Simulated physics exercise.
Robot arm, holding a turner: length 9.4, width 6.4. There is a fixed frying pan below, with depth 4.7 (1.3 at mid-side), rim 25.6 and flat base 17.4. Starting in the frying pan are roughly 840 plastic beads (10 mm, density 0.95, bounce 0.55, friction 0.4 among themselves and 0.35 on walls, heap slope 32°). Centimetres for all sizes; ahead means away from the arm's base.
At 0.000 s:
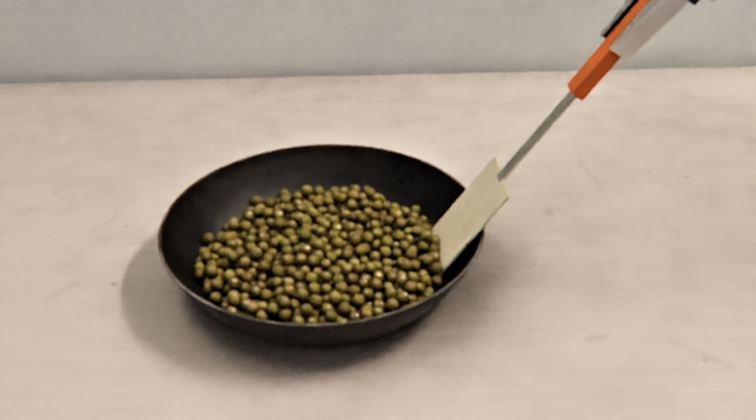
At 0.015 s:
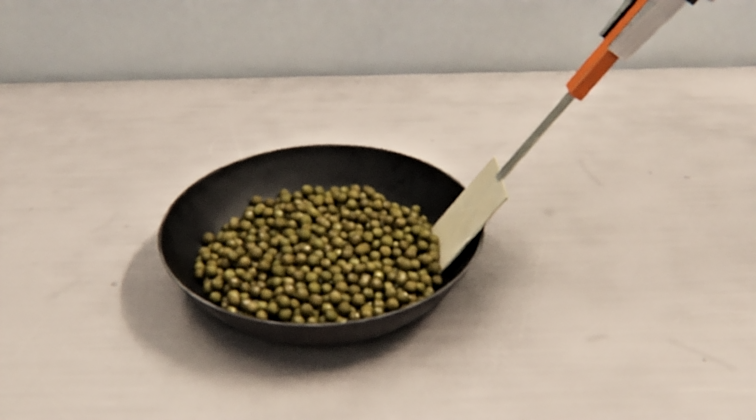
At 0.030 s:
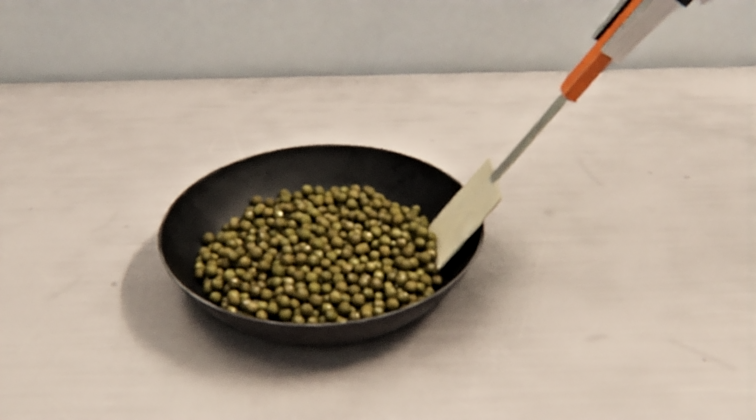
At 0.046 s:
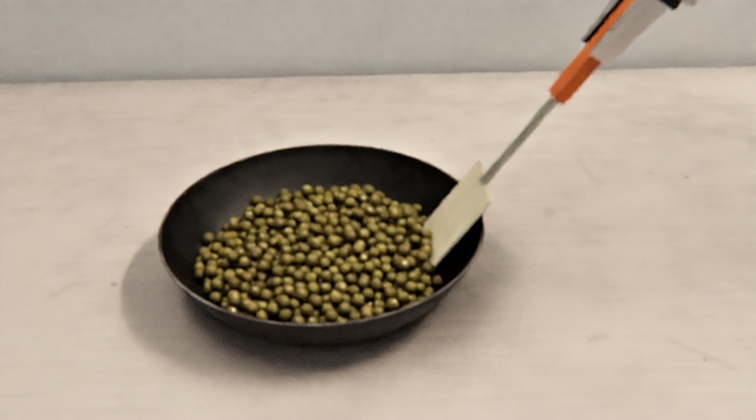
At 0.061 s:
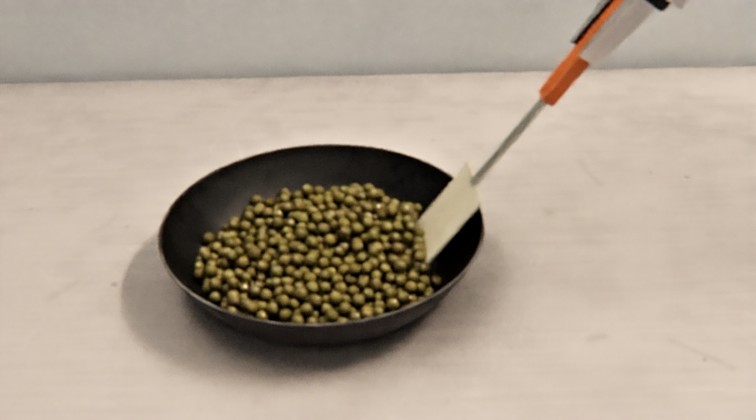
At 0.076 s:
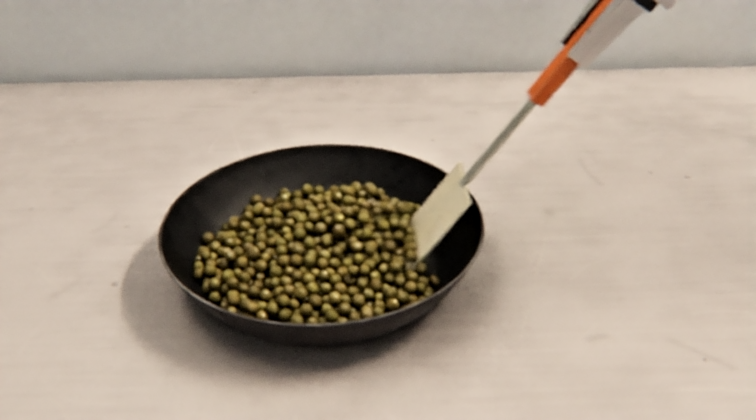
A robot arm holding a turner with a pale blade and orange handle moves it slowly leftward from the right side of a black frying pan, pressing into the heap of green-brown beads, which shifts only slightly.
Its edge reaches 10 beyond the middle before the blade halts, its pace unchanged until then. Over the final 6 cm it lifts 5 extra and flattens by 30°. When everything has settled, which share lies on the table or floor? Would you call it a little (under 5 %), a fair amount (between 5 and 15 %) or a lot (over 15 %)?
A fair amount, between 5 and 15 %.
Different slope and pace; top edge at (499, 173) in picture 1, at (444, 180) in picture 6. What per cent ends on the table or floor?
Roughly 15 percent ends up there.
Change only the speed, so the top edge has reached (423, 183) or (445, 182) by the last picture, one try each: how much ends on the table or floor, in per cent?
Try one roughly 20 per cent; try two roughly 15 per cent.
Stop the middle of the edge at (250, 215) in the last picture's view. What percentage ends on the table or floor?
0 %, roughly.
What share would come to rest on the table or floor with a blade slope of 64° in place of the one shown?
My guess is close to 10 per cent.
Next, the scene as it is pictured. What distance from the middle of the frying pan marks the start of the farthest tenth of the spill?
Radial distance: Approx. 40 cm.
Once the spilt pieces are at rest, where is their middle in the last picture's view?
Close to (16, 276) in pixels.
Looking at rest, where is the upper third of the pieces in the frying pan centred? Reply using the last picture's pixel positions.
Close to pixel (240, 239).
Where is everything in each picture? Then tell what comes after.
The first picture shows turner top edge at (503, 175), sloping 55°; upper third of the load around (328, 246), from x 200 to 435, top at y 190; 842 in the frying pan.
The second picture shows turner top edge at (501, 176), sloping 55°; upper third of the load around (328, 246), from x 200 to 435, top at y 190.
The third picture shows turner top edge at (495, 177), sloping 55°; upper third of the load around (331, 244), from x 200 to 435, top at y 190.
The fourth picture shows turner top edge at (485, 180), sloping 55°; upper third of the load around (333, 243), from x 200 to 435, top at y 190.
The fifth picture shows turner top edge at (475, 181), sloping 55°; upper third of the load around (333, 240), from x 200 to 435, top at y 190.
The sixth picture shows turner top edge at (465, 181), sloping 55°; upper third of the load around (332, 239), from x 200 to 435, top at y 185; 842 in the frying pan.
By 0.19 s, sloping 55°, highest piece 5 above the table; 842 in the frying pan.
By 0.30 s, sloping 45°, highest piece 6 above the table; 842 in the frying pan.
By 0.56 s, sloping 25°, highest piece 6 above the table; 760 in the frying pan, 80 on the table or floor, 2 on the blade or in flight.
By 1.61 s, sloping 25°, highest piece 5 above the table; 760 in the frying pan, 82 on the table or floor.
Final count, 760 in the frying pan, 82 on the table or floor. That is 10 % on the table or floor.
